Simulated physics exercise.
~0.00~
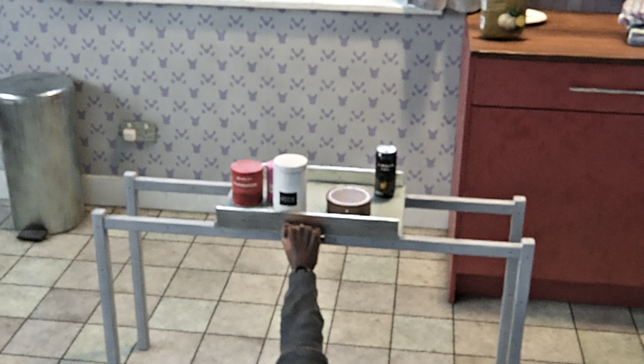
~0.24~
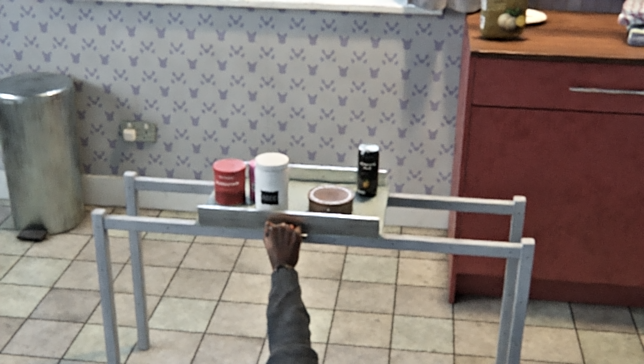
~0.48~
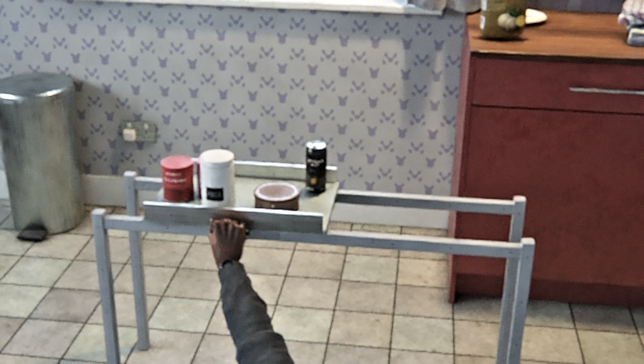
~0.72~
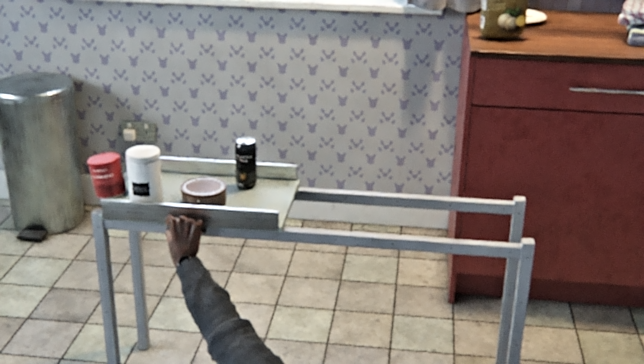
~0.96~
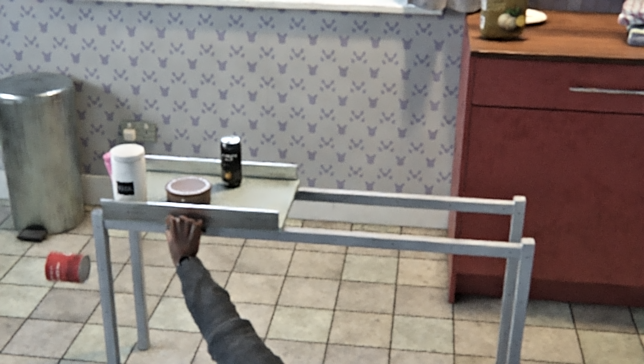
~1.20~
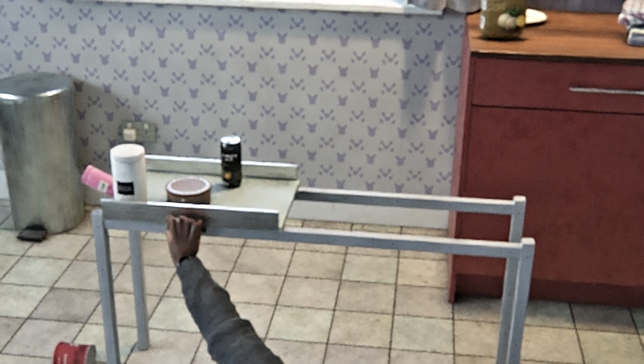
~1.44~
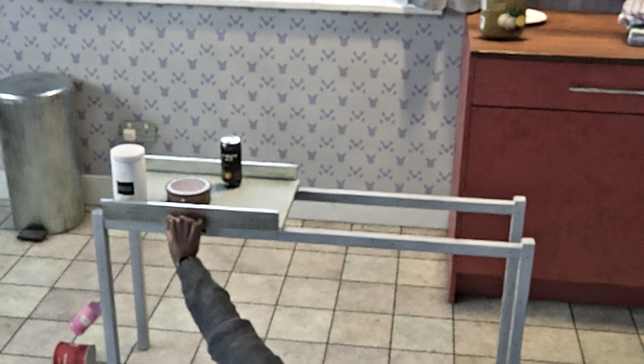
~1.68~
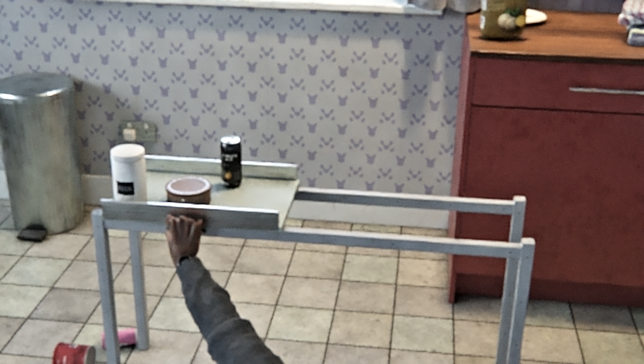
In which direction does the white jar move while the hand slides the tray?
The white jar moves to the left, staying upright on the tray.
In the video, a hand slides a tray holding several containers leftward along a metal frame until it stops; the red tin and then the pink shaker fall off the left end to the floor, while the white jar, brown tub and black can stay on the tray.
